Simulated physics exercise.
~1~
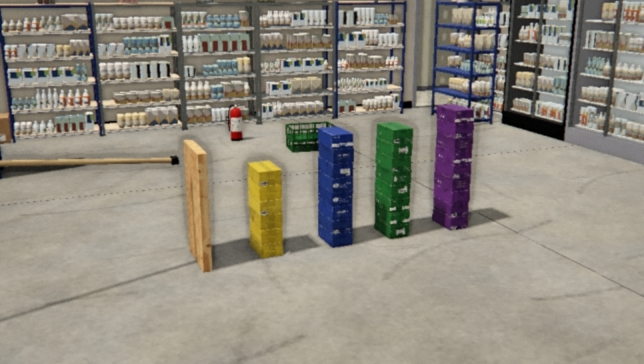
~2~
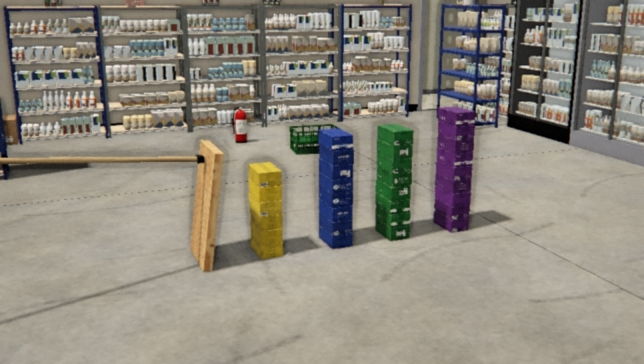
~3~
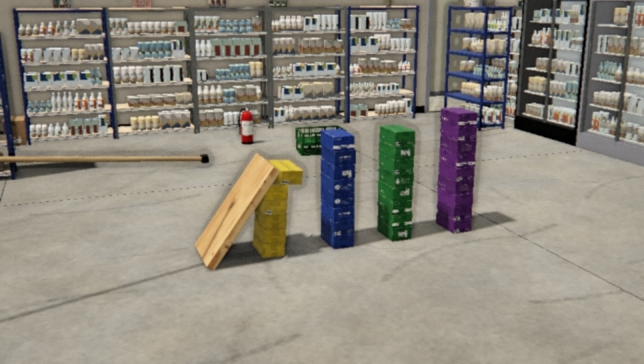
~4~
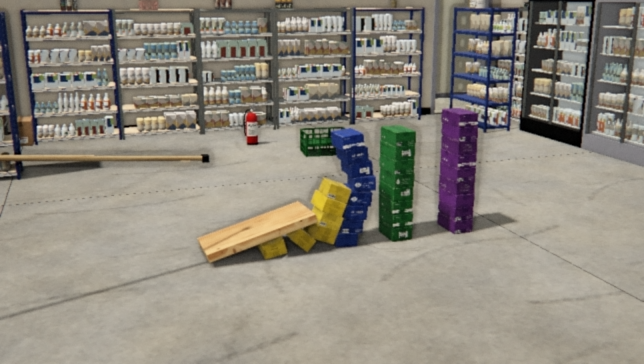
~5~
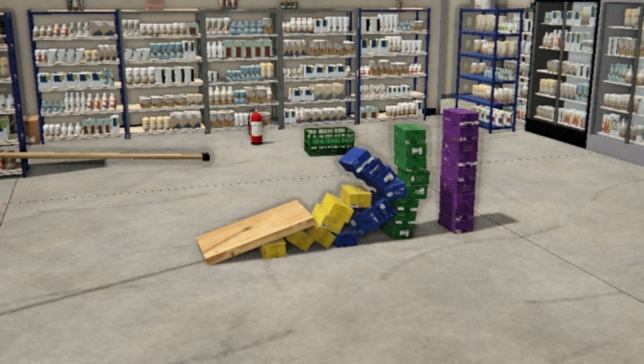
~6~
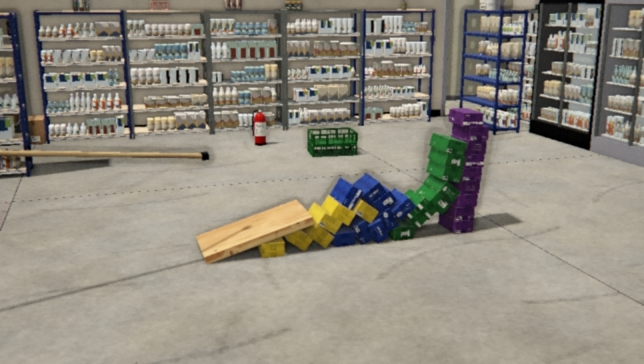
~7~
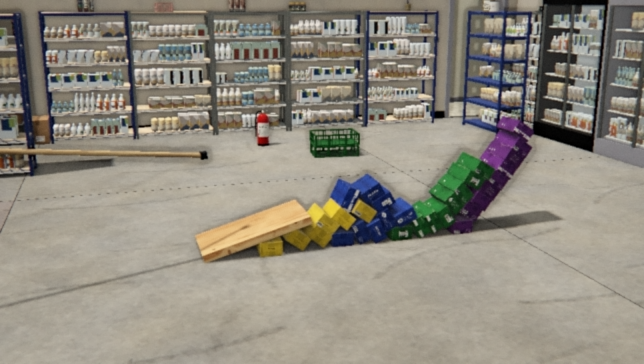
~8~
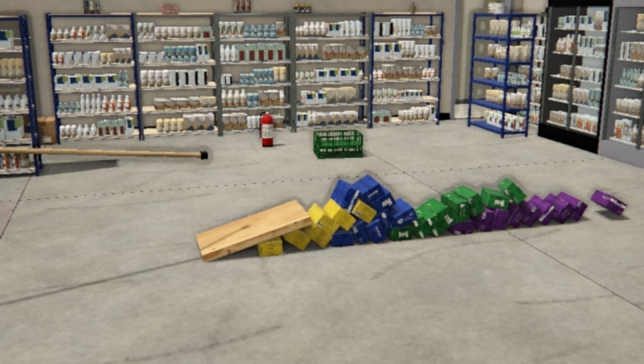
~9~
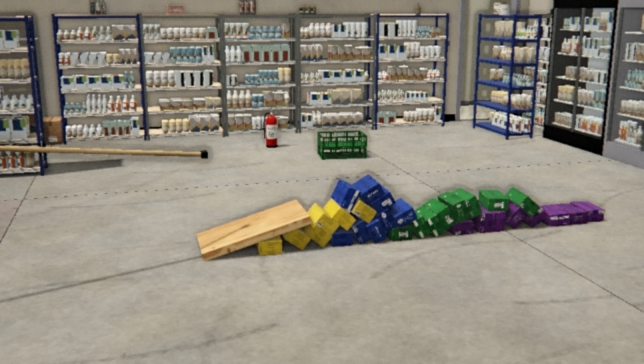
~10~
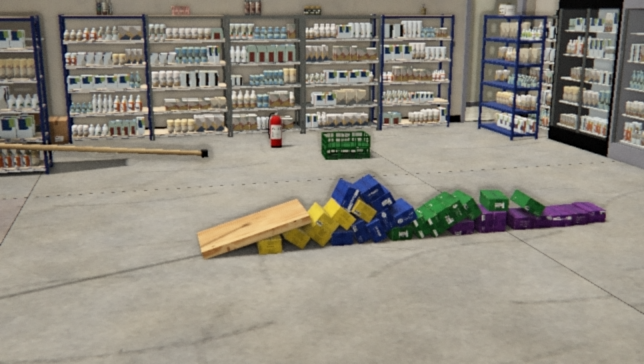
On the concrete floor of a storeroom lined with stocked shelves, seen from slightly above by a slowly drifting camera, a wooden board stands left of four stacks of boxes, yellow, blue, green and purple from left to right. A red extinguisher and a green crate sit behind them. The board tips right into the short yellow stack, which buckles against the blue one. Blue slumps into green, and green pushes over the tall purple stack, which topples to the right. All four stacks end in a low, jumbled ridge, the board resting aslant on the yellow boxes.
